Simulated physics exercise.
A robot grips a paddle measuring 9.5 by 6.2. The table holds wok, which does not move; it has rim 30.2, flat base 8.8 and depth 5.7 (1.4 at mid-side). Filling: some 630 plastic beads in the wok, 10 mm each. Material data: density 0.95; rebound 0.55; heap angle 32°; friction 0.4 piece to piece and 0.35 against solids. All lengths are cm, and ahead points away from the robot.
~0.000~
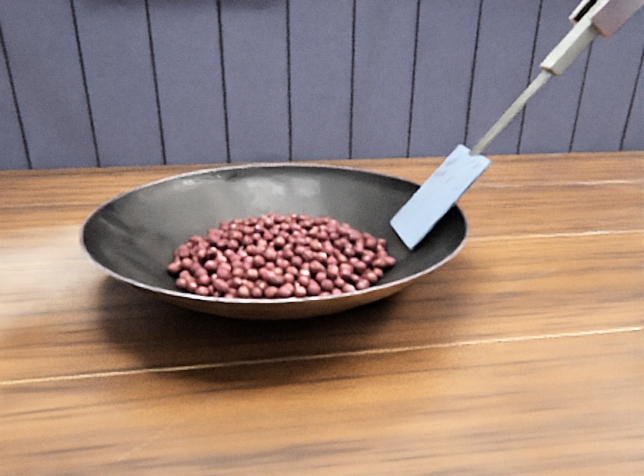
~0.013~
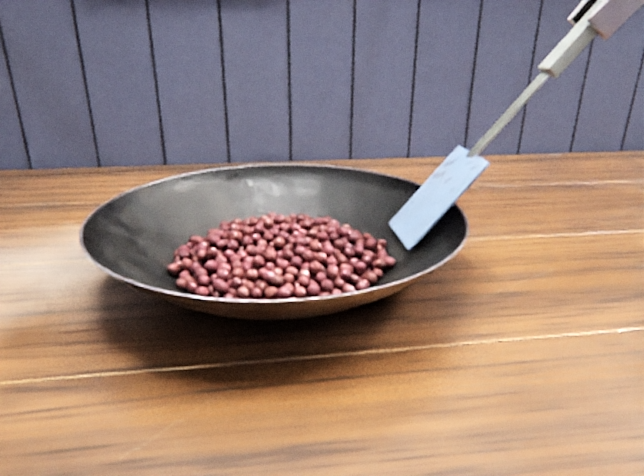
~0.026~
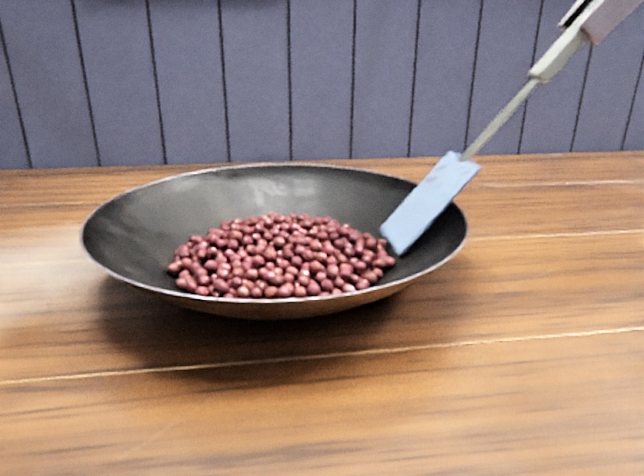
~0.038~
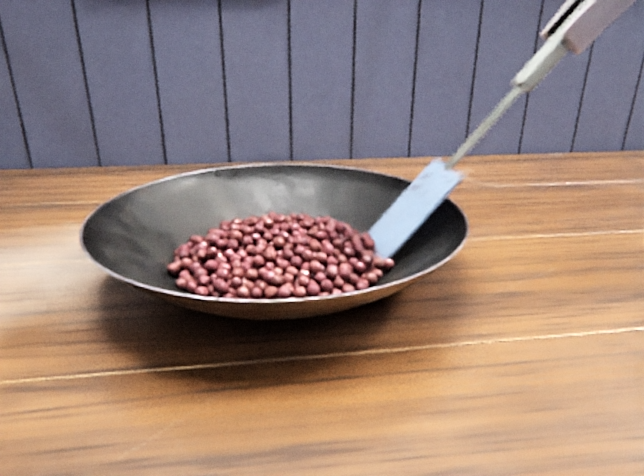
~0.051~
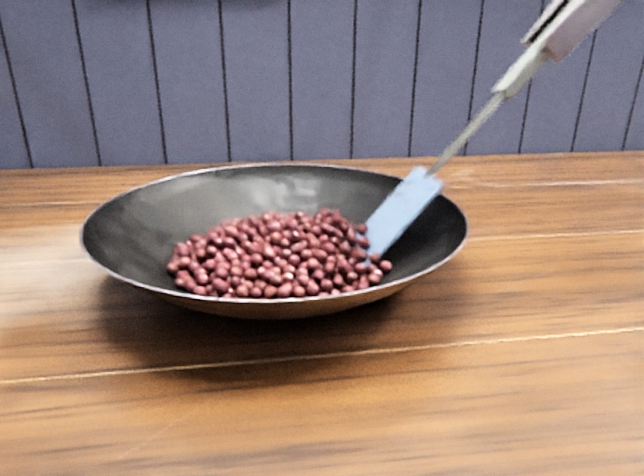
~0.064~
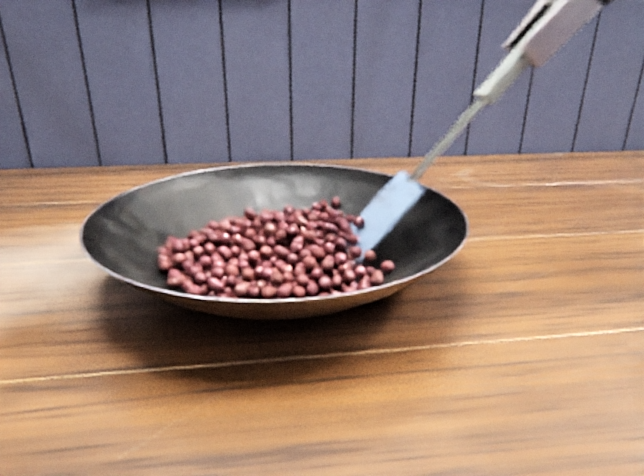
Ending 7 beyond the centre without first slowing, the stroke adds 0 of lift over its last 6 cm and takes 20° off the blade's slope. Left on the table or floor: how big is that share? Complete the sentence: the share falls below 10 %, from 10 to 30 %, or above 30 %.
The share falls below 10 %.
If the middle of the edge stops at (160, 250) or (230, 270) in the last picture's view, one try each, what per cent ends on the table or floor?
Respectively some 20 and 0 percent end on the table or floor.
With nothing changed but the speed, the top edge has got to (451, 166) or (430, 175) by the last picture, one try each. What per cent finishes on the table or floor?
That comes to some 0 and some 0 percent, in that order.
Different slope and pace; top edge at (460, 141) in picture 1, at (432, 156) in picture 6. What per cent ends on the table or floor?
Roughly 0 %.
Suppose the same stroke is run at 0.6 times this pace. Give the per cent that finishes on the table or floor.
Something close to 0 per cent ends up on the table or floor.
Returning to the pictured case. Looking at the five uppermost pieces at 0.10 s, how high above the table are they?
Somewhere near 7 cm, I'd say.
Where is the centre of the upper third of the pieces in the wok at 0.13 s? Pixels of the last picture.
About pixel (243, 232).
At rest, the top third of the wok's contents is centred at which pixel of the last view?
I'd say around pixel (163, 240).
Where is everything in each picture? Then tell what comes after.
Paddle top edge at (475, 153), sloping 50°; upper third of the load around (282, 245), from x 175 to 390, top at y 215; 628 in the wok, in the first picture.
Paddle top edge at (474, 154), sloping 50°; upper third of the load around (282, 245), from x 175 to 390, top at y 215, in the second picture.
Paddle top edge at (465, 159), sloping 50°; upper third of the load around (282, 245), from x 175 to 390, top at y 215, in the third picture.
Paddle top edge at (449, 167), sloping 50°; upper third of the load around (283, 244), from x 175 to 385, top at y 215, in the fourth picture.
Paddle top edge at (430, 174), sloping 50°; upper third of the load around (284, 240), from x 175 to 385, top at y 215, in the fifth picture.
Paddle top edge at (412, 179), sloping 50°; upper third of the load around (280, 236), from x 165 to 390, top at y 200; 628 in the wok, in the sixth picture.
After 0.10 s, sloping 50°, highest piece 8 above the table; 628 in the wok.
After 0.13 s, sloping 45°, highest piece 10 above the table; 628 in the wok.
After 0.34 s, sloping 30°, highest piece 7 above the table; 620 in the wok, 7 on the table or floor, 1 on the blade or in flight.
After 1.39 s, sloping 30°, highest piece 6 above the table; 618 in the wok, 10 on the table or floor.
At rest, 618 in the wok, 10 on the table or floor. That is 2 % on the table or floor.
